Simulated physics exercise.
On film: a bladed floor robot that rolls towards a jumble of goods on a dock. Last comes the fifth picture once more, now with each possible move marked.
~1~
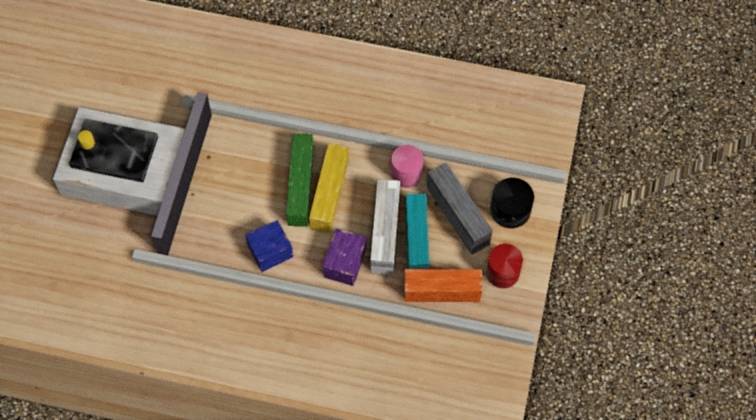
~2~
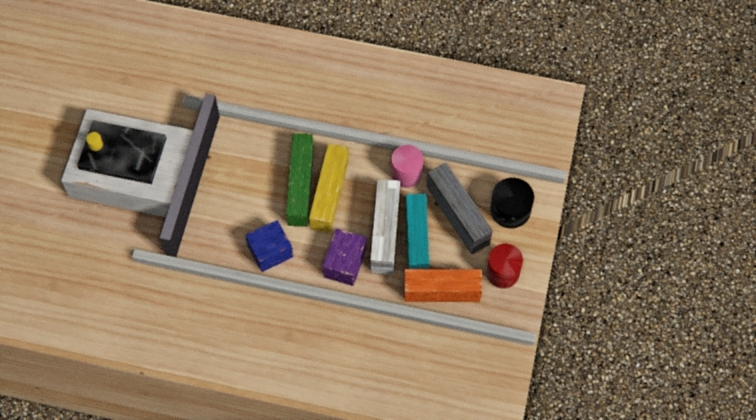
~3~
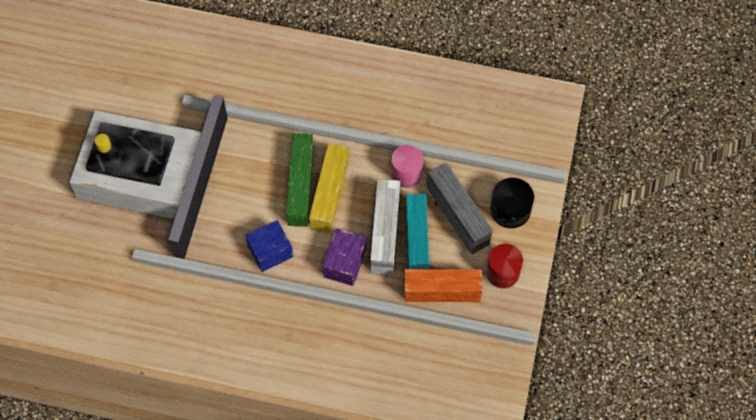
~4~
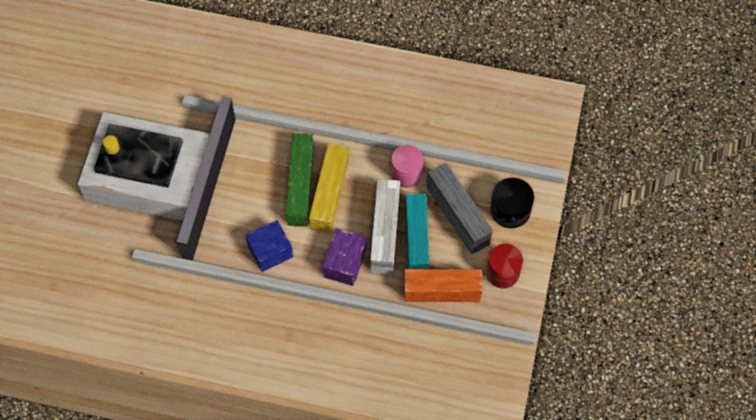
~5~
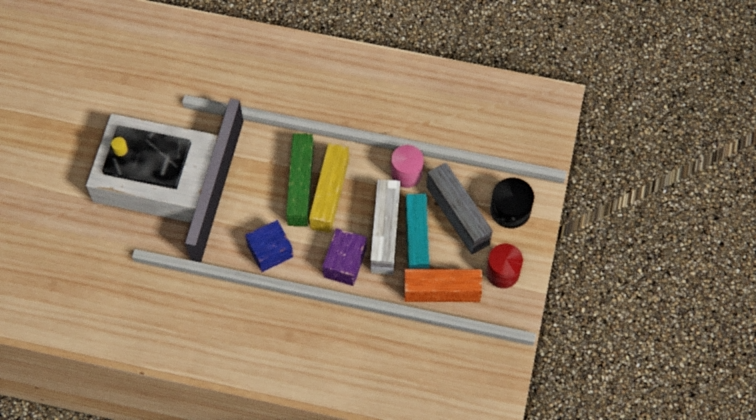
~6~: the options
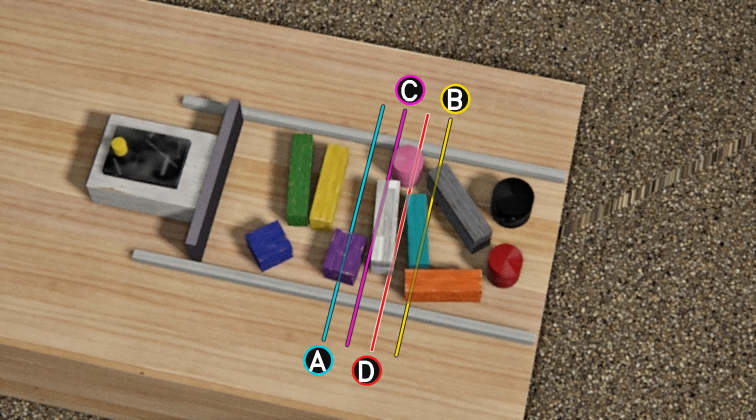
The clip shows a small white robot with a wide grey blade rolling slowly to the right between two rails on a wooden surface, nearing a group of colourful blocks and cylinders, which all stay still.
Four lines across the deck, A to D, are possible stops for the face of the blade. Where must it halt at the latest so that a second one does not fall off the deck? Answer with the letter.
Stop at B.
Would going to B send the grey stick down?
No.
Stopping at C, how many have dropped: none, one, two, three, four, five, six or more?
The count is none.
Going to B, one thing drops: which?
It is the red canister.
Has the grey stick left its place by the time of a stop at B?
Yes.
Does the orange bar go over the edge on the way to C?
No.
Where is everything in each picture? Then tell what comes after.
In the first picture, white stick (386, 227); yellow bar (330, 188); orange bar (443, 286).
In the second picture, robot (128, 153); purple crate (345, 257).
In the third picture, robot (136, 154); black canister (512, 203).
In the fourth picture, robot (145, 156); pink canister (407, 167).
In the fifth picture, robot (153, 158); green bar (301, 180); grey stick (459, 208); white stick (386, 227).
On the marked copy, A at (355, 218); B at (425, 233); C at (377, 223); D at (401, 228).
Following B. Soon after the start, robot (227, 173); blue crate (305, 255); green bar (311, 182).
Later, robot (301, 188); red canister (515, 264); orange bar (467, 291).
In the end, robot (359, 200); red canister over the edge; black canister (556, 202); one fallen.
As for the rest, A is within the limit but short; C is within the limit but short; D is within the limit but short.
